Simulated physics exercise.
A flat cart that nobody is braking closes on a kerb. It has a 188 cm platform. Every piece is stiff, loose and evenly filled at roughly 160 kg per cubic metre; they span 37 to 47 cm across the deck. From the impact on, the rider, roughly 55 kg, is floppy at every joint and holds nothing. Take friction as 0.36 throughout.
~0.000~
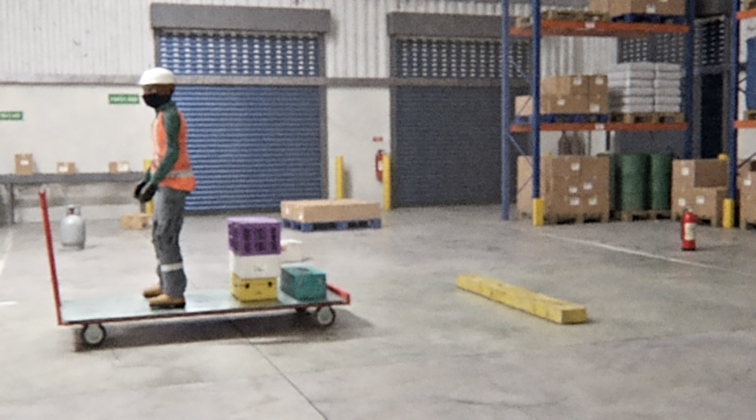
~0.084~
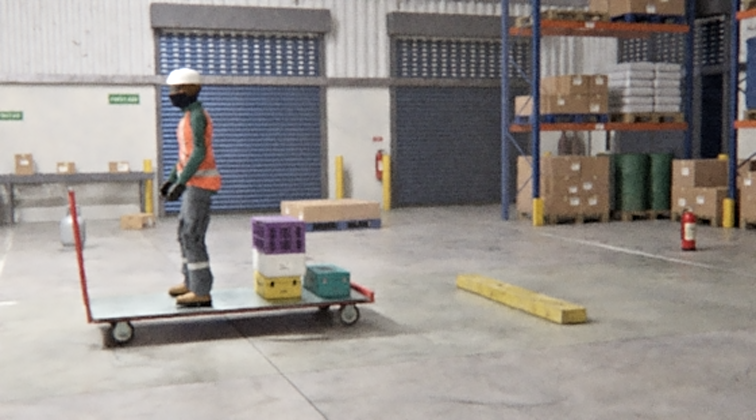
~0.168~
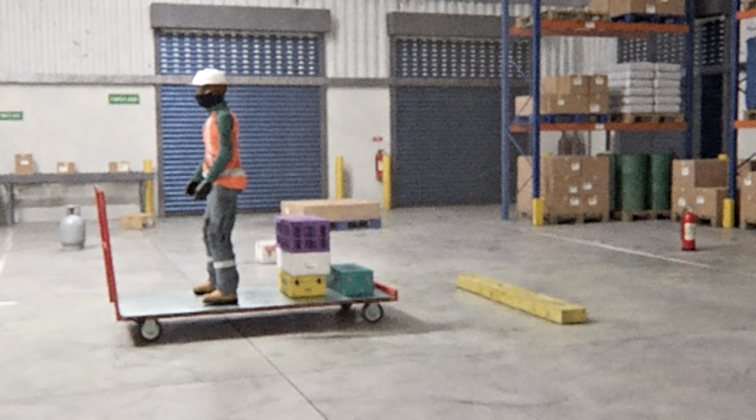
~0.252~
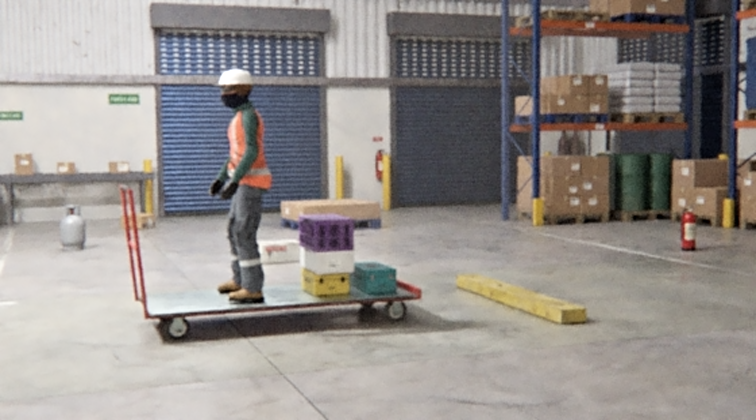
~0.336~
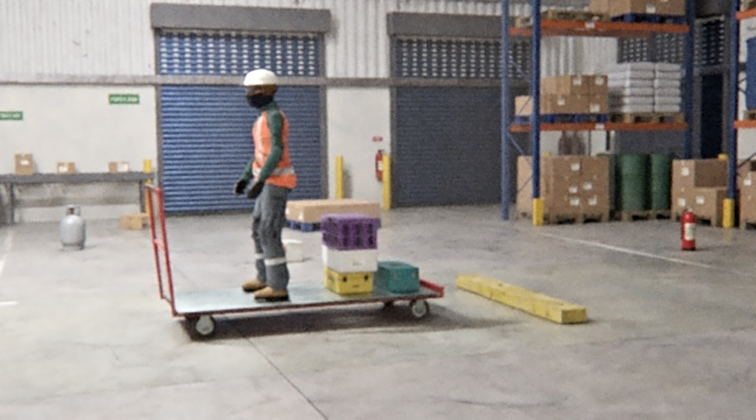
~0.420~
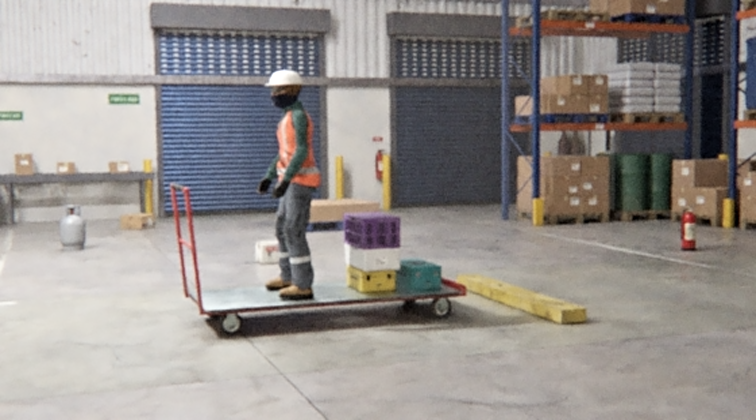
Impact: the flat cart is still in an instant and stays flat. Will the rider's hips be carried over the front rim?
The rider's hips end beyond the front rim.
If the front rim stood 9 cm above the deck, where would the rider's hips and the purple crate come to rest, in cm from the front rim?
In that case hips 20 past, purple 90 past.
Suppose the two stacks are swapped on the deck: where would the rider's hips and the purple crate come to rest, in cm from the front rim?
Then hips 20 past, purple 130 past.
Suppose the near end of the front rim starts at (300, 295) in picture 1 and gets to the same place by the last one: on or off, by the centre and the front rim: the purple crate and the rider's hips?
Then purple off, hips off.
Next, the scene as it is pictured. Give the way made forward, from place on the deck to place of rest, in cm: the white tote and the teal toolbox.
Forward: White 75, teal 10.
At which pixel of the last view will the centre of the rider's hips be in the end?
Near (549, 288).
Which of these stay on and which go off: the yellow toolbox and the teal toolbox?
In the end: Yellow on, teal on.
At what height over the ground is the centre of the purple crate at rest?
Roughly 10 cm above it.
Impact comes at 0.70 s.
After 0.95 s the rider's hips are 56 cm behind the rim, near (448, 199) in the last picture's view.
After 1.25 s the rider's hips are 9 cm behind the rim, near (501, 234) in the last picture's view.
After 1.70 s the rider's hips are 21 cm past the rim, near (537, 280) in the last picture's view.
When all is still (2.8 s), past the rim, purple crate, white tote and the rider's hips; behind it, yellow toolbox and teal toolbox.
